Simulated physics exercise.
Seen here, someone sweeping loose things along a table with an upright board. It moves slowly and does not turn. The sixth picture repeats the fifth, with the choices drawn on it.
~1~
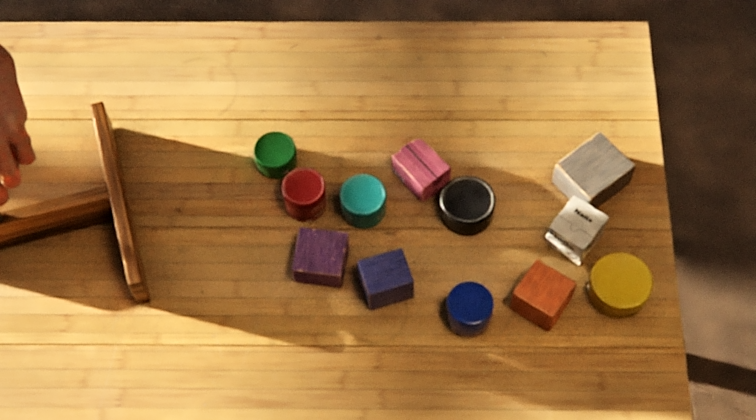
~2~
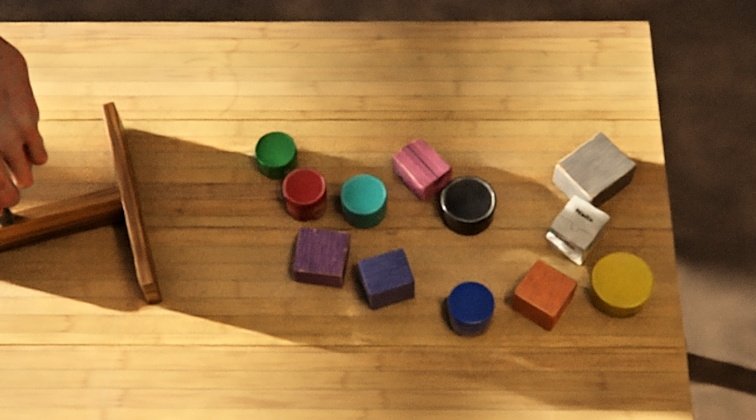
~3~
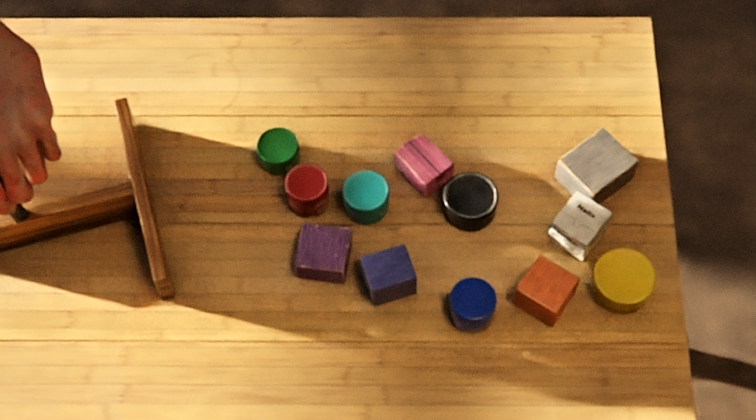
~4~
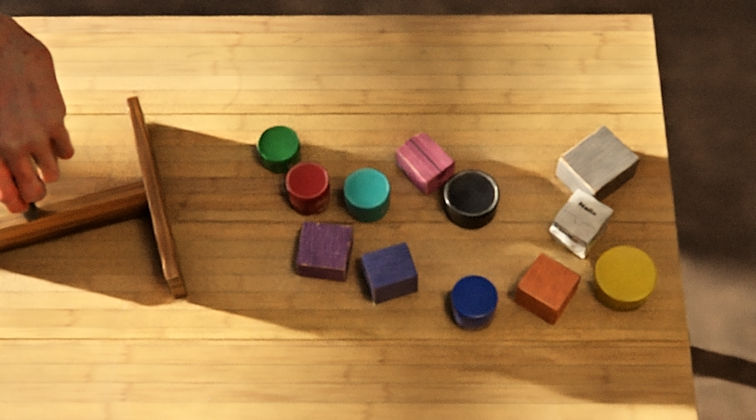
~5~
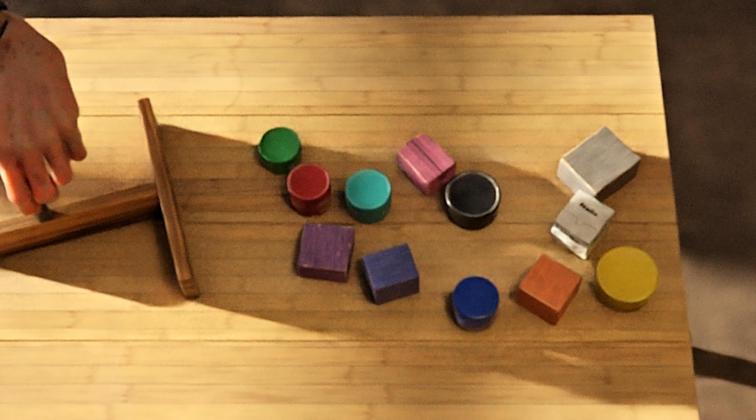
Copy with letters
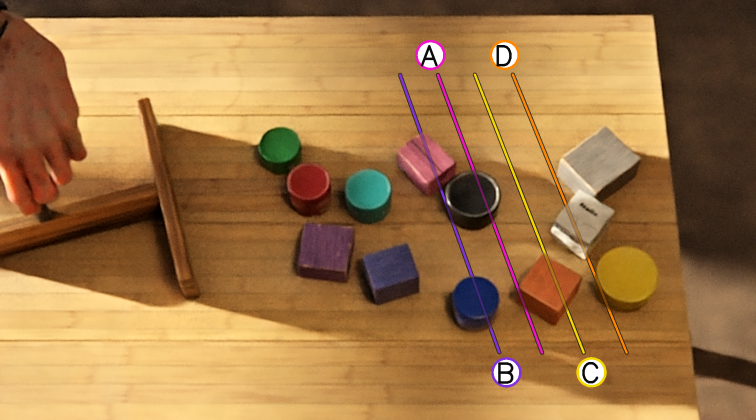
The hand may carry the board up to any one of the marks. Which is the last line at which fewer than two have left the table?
Line D.
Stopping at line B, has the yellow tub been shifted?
No.
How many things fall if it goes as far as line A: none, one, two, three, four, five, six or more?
In all, none.
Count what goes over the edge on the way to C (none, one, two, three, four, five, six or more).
The count is none.
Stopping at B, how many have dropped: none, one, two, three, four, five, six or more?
The count is none.
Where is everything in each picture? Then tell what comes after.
Grey block (593, 174); pink box (421, 170); yellow tub (620, 286), in the first picture.
Board (126, 189); red tub (306, 194), in the second picture.
Board (139, 185); green jar (278, 151), in the third picture.
Board (151, 184); white box (581, 224), in the fourth picture.
Board (163, 185); turquoise tub (368, 197); black jar (473, 201); blue block (391, 274), in the fifth picture.
On the marked copy, A at (487, 205); B at (447, 206); C at (526, 205); D at (567, 205).
Taking D. A third of the way, board (307, 185); green jar (321, 143); blue block (404, 274).
Two thirds of the way, board (452, 184); white box (590, 226); green jar (448, 114).
When it is over, board (566, 184); yellow tub (681, 280); grey block (660, 136); none fallen.
As for the rest, A is within the limit but short; B is within the limit but short; C is within the limit but short.
